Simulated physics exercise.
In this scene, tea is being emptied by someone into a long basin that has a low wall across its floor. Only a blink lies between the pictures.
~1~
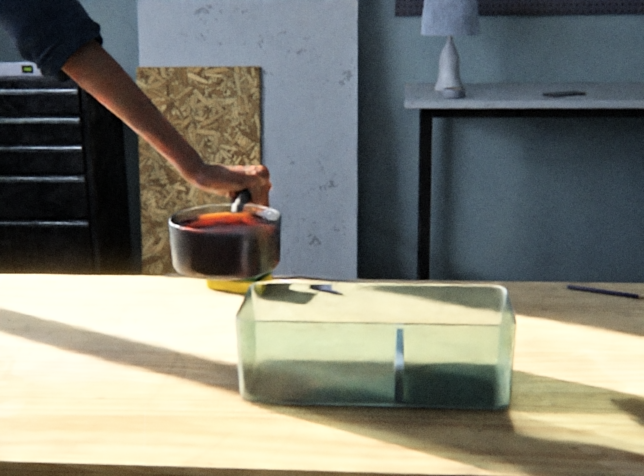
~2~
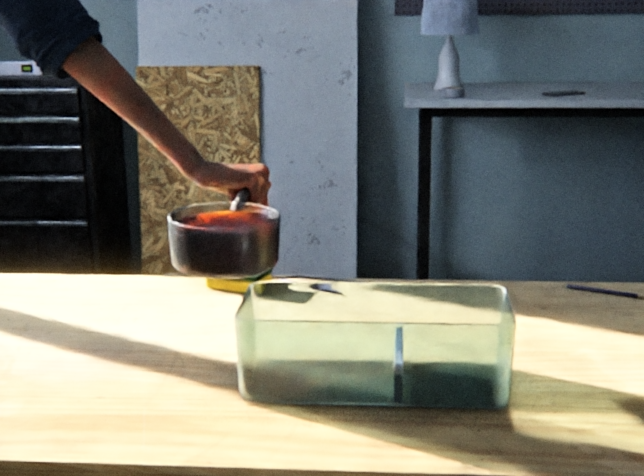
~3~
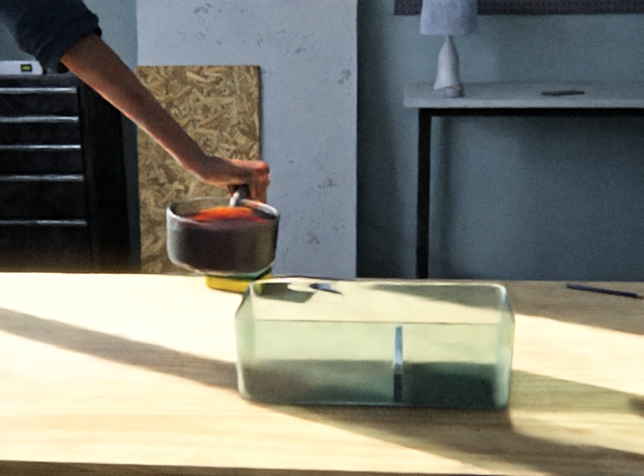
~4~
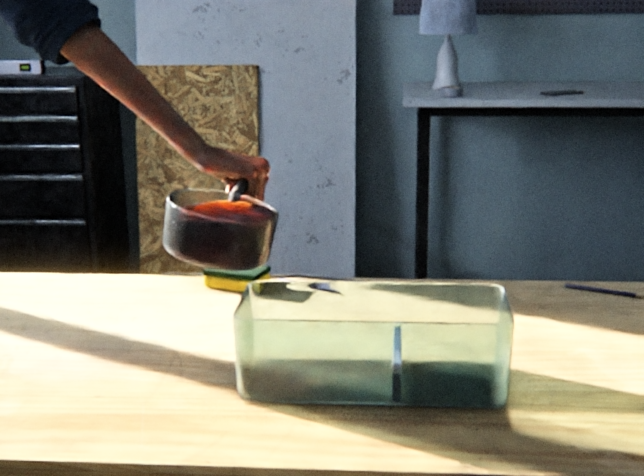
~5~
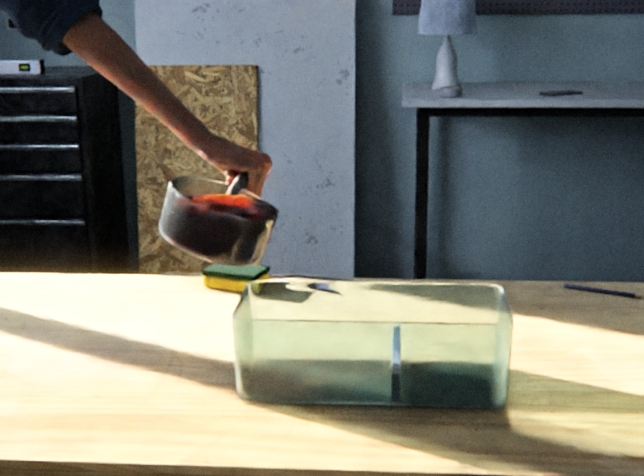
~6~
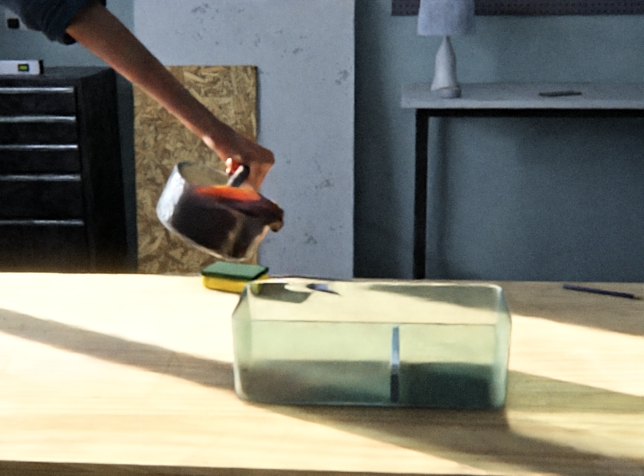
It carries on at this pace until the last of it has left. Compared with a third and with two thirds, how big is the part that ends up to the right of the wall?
The share right of the wall is going to stay short of a third.
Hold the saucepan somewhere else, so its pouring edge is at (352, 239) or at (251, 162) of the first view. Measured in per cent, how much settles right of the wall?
Roughly 80 percent on the first try and 5 percent on the second.
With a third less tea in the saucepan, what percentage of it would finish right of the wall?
Estimated share: Close to 5 per cent.
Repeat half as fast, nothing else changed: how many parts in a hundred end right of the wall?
Roughly 5 in a hundred.
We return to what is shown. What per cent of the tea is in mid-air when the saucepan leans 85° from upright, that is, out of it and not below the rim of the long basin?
I'd put it at roughly 50 percent of it.
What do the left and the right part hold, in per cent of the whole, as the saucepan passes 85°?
Near 15 on the left, 0 on the right.
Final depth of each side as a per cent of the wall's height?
It settles around 50 on the left side and around 10 on the right side.
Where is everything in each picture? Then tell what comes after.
In the first frame, it leans 0°; its right rim is at (279, 219); the tea meets the walls at (174, 224) and (279, 225); the long basin's rim runs from (244, 302) to (510, 306); the wall's top is at (400, 350).
In the second frame, it leans 1°; its right rim is at (279, 218); the tea meets the walls at (174, 222) and (278, 222).
In the third frame, it leans 5°; its right rim is at (278, 218); the tea meets the walls at (173, 219) and (277, 218).
In the fourth frame, it leans 11°; its right rim is at (277, 218); the tea meets the walls at (170, 212) and (276, 214).
In the fifth frame, it leans 19°; its right rim is at (276, 218); the tea meets the walls at (169, 204) and (274, 212); 2 per cent is over the edge.
In the sixth frame, it leans 29°; its right rim is at (274, 219); the tea meets the walls at (167, 191) and (273, 210); 5 per cent is over the edge.
A moment on, the saucepan is tipped on its side and 34 per cent is still to pour, 16 is left of the wall and 0 right of it.
Next, the saucepan is tipped on its side and 5 per cent is still to pour, 80 is left of the wall and 4 right of it.
Then the saucepan is tipped on its side and 1 per cent is still to pour, 83 is left of the wall and 5 right of it.
Later the saucepan is tipped on its side and 0 per cent is still to pour, 87 is left of the wall and 6 right of it.
In the end 87 per cent lies left of the wall, 6 right of it and 7 outside.
